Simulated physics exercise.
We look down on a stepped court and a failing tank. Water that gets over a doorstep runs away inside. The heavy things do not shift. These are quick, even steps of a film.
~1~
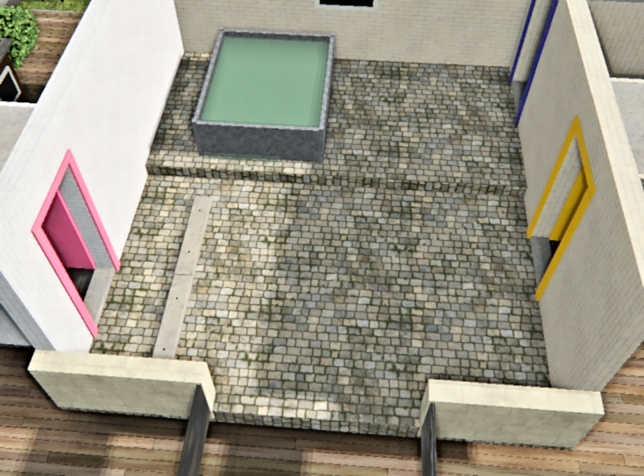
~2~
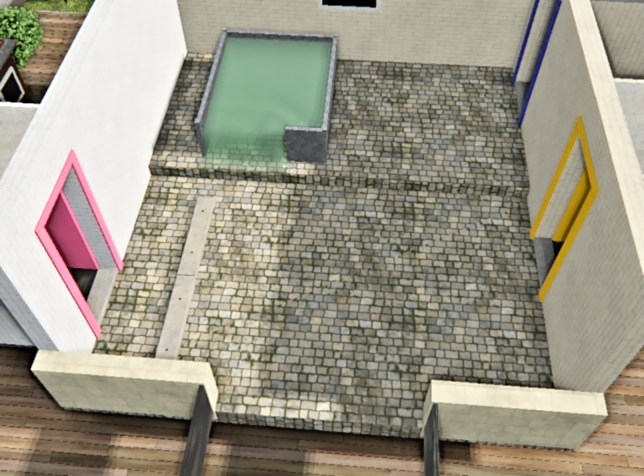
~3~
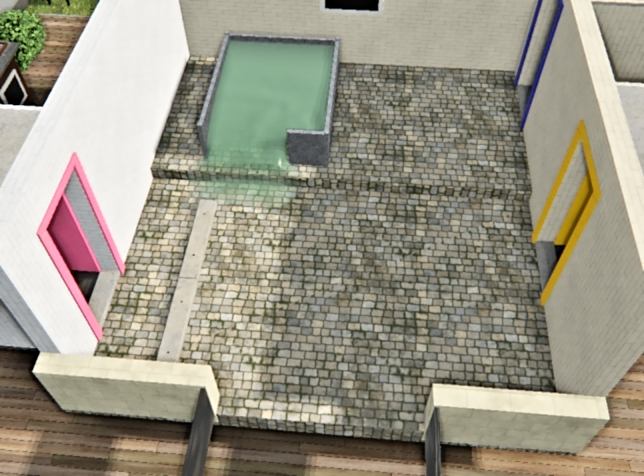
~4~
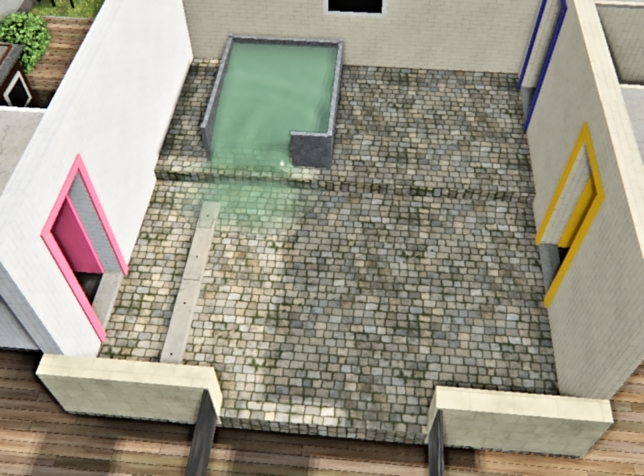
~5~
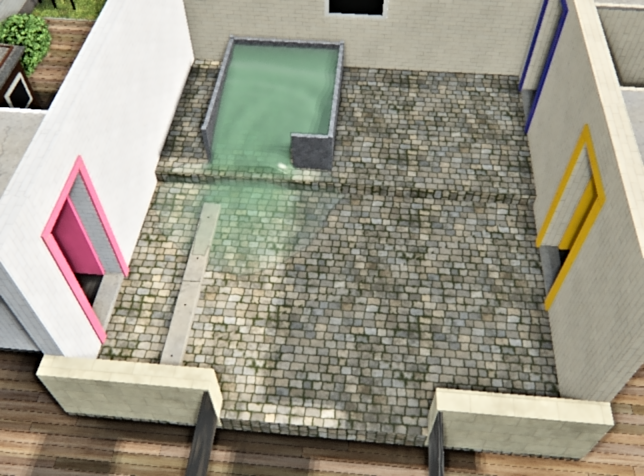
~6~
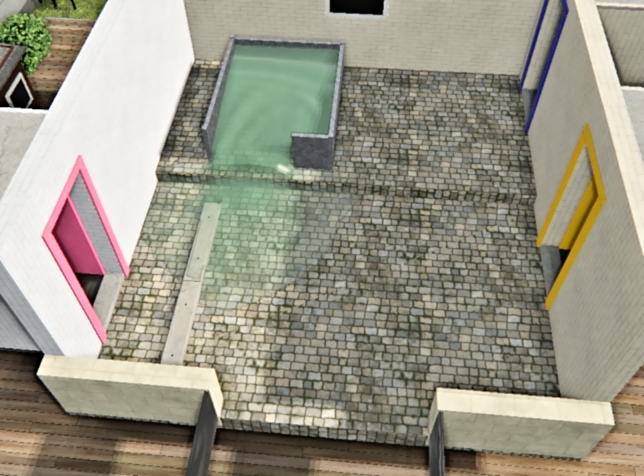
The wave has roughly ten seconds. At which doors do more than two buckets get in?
One by one: The blue door stays under that; the yellow door stays under that; the pink door takes more than that.
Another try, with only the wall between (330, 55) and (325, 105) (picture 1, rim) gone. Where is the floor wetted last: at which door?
That is the pink one.
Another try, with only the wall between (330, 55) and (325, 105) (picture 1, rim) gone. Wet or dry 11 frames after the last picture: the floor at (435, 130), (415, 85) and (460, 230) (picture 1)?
In that order: Wet, under water, under water.
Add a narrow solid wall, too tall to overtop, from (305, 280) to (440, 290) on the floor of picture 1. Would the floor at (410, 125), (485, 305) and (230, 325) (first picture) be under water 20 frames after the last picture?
In that order: Not flooded, not flooded, under water.
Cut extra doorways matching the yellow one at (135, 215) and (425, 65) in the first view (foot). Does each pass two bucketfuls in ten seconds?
As listed: Floods, stays under.
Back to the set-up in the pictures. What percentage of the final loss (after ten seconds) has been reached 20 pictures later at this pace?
Near 40 in a hundred.
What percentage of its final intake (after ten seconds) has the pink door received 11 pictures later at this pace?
Close to 0 %.
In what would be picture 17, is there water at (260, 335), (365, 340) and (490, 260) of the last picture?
One after the other: Wet, awash, no water.
A moment on, water covers 30 % of the floor; the blue door not reached, the yellow door not reached, the pink door wet at the sill, nothing in.
Next, water covers 35 % of the floor; the blue door not reached, the yellow door not reached, the pink door under two buckets in.
Then, water covers 35 % of the floor; the blue door not reached, the yellow door not reached, the pink door under two buckets in.
Later, water covers 45 % of the floor; the blue door not reached, the yellow door not reached, the pink door over two buckets in.
In the end, water covers 55 % of the floor; the blue door not reached, the yellow door wet at the sill, nothing in, the pink door over two buckets in.
